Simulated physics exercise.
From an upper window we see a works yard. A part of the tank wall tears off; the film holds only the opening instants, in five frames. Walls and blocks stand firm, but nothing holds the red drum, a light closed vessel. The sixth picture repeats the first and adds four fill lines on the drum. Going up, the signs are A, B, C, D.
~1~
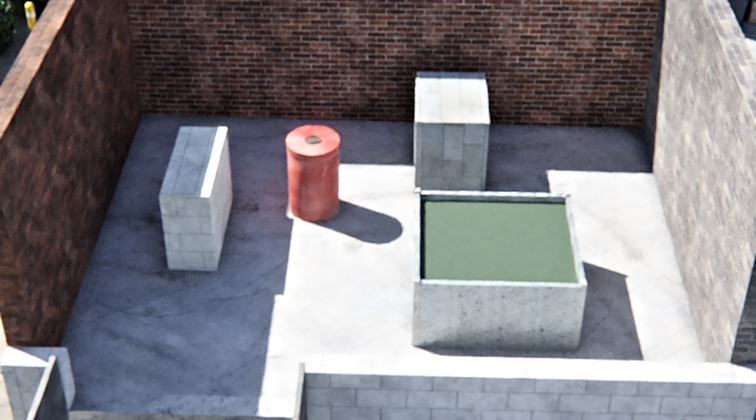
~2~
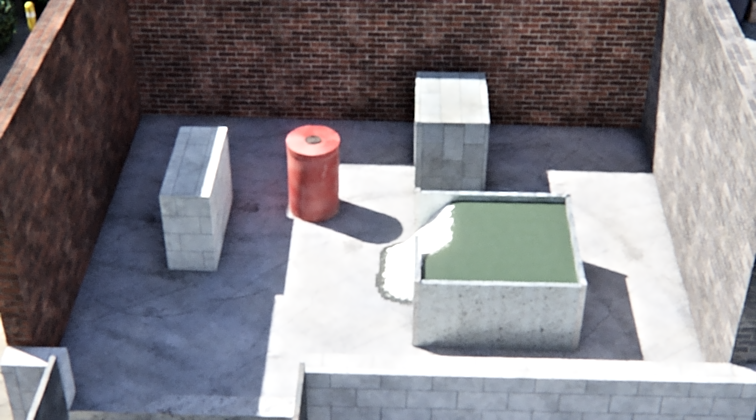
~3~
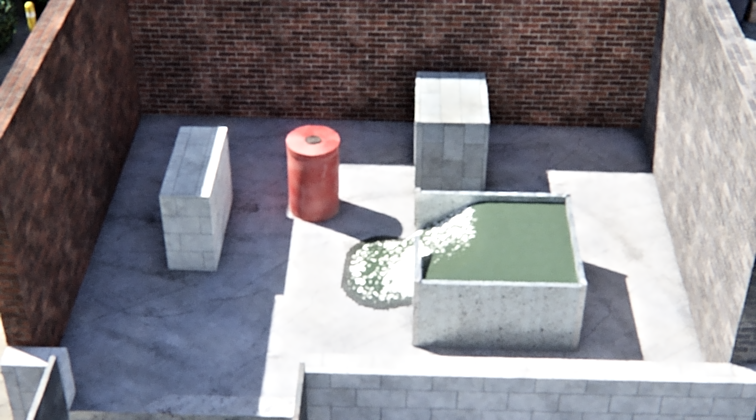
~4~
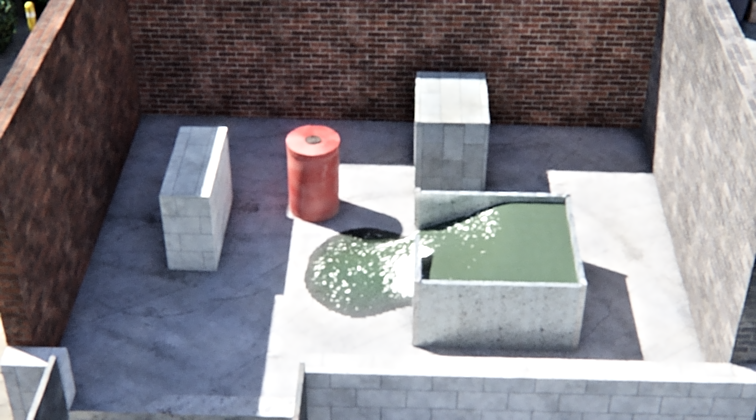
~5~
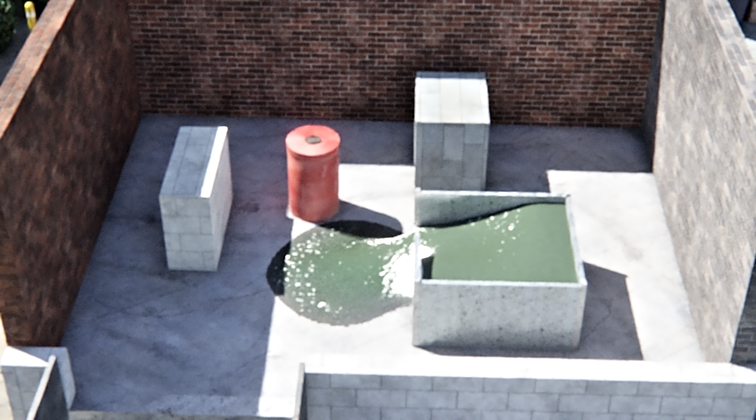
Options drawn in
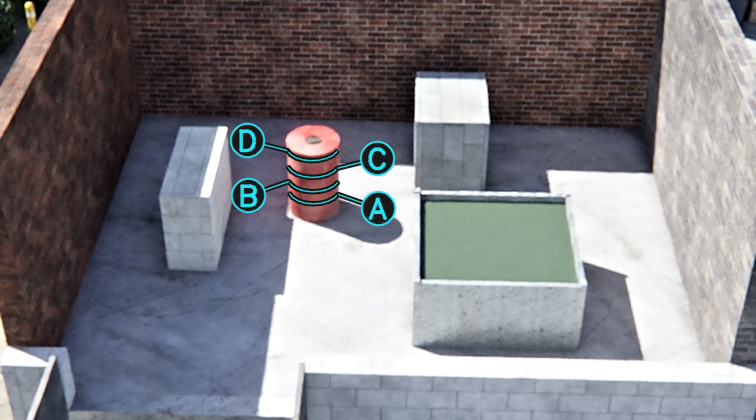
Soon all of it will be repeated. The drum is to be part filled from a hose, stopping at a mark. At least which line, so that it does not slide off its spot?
Go for A.
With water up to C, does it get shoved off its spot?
No.
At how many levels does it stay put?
All of them.
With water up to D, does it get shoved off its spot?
No, not at all.
In cyan, A at (312, 203); B at (312, 191); C at (311, 177); D at (310, 160); from the bottom up A, B, C, D.
With A, it does not move.
With B, it does not move.
With C, it does not move.
With D, it does not move.
